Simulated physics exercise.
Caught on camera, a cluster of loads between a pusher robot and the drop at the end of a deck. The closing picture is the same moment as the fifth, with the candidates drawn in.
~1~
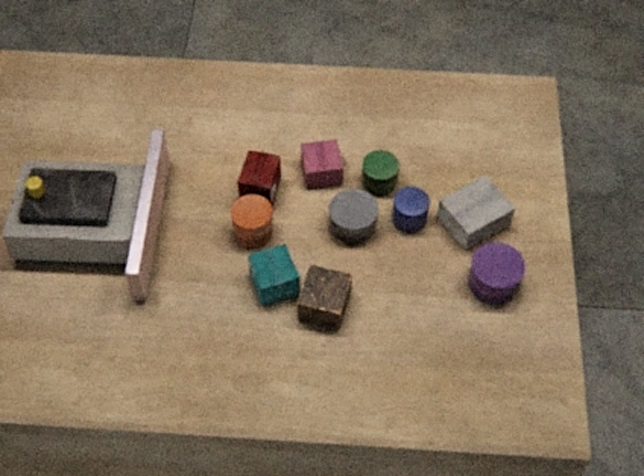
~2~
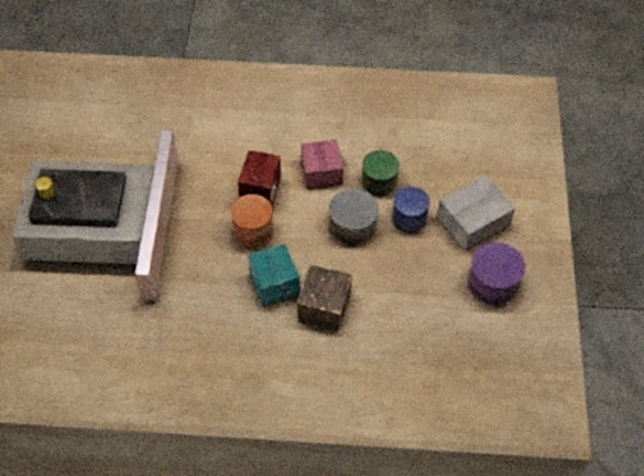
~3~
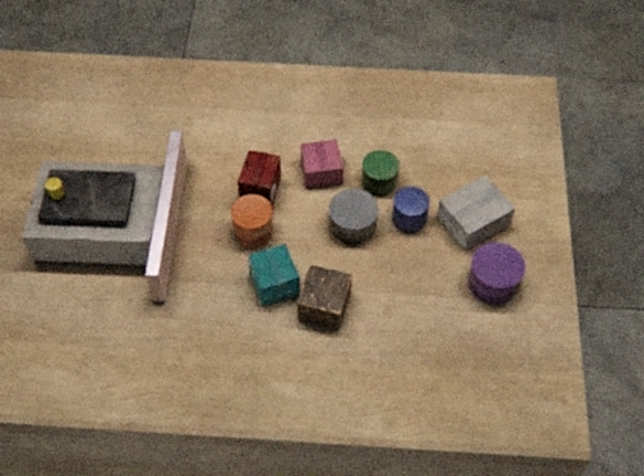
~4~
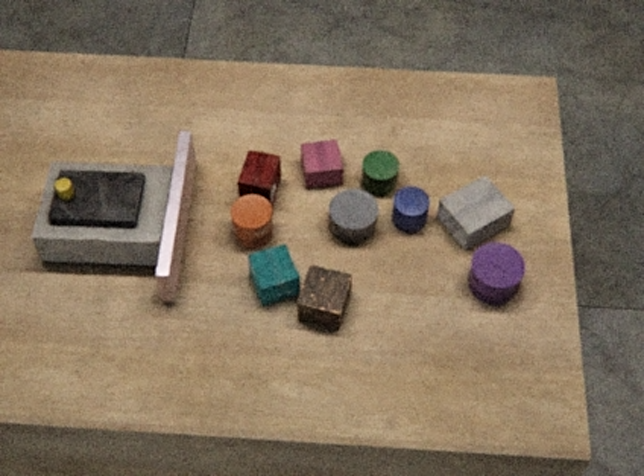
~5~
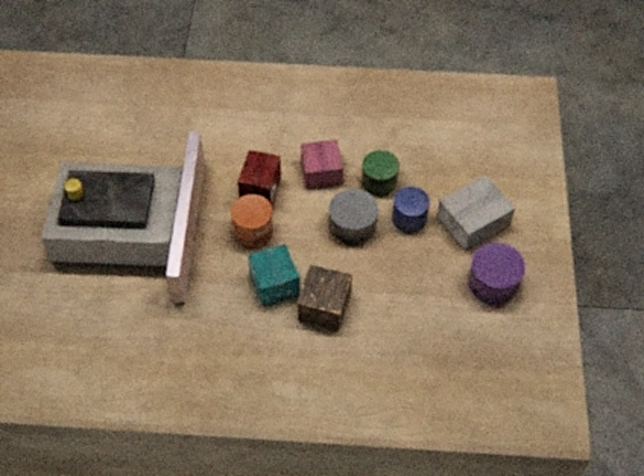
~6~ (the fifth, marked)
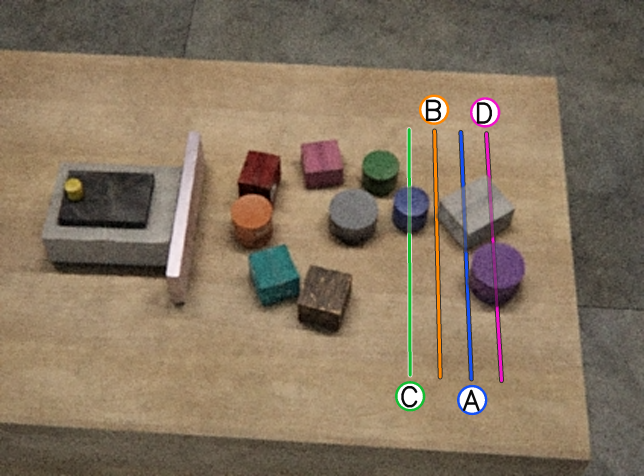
A grey wheelless-looking machine with a black top, a small yellow knob and a wide pale pink blade stands at the left of a light wooden deck, seen from a high, steady angle above grey flooring. To its right sit red, pink, teal, brown and whitish blocks among orange, grey, green, blue and purple cylinders. The machine slides slowly rightward, narrowing the gap, while every load stays still.
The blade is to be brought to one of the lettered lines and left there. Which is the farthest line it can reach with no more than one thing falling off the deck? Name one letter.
It can go as far as D.
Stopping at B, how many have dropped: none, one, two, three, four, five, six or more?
In all, none.
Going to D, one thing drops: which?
The white box.
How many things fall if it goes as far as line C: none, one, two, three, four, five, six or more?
By then, none.
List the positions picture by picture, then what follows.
The first frame shows grey pail (353, 217); purple pail (495, 273); orange pail (253, 221).
The second frame shows robot (84, 196); green pail (380, 173).
The third frame shows robot (95, 197); red parcel (260, 180).
The fourth frame shows robot (104, 197); white box (475, 212).
The fifth frame shows robot (113, 198); blue canister (410, 210); grey pail (353, 217); purple pail (495, 273).
On the copy, A at (466, 245); B at (437, 244); C at (410, 242); D at (493, 247).
On D. First, robot (224, 204); black crate (361, 301); pink box (351, 159).
Then, robot (336, 210); white box (513, 208); black crate (475, 313).
Finally, robot (423, 215); white box over the edge; purple pail (566, 277); one fallen.
By contrast, A is within the limit but short; B is within the limit but short; C is within the limit but short.
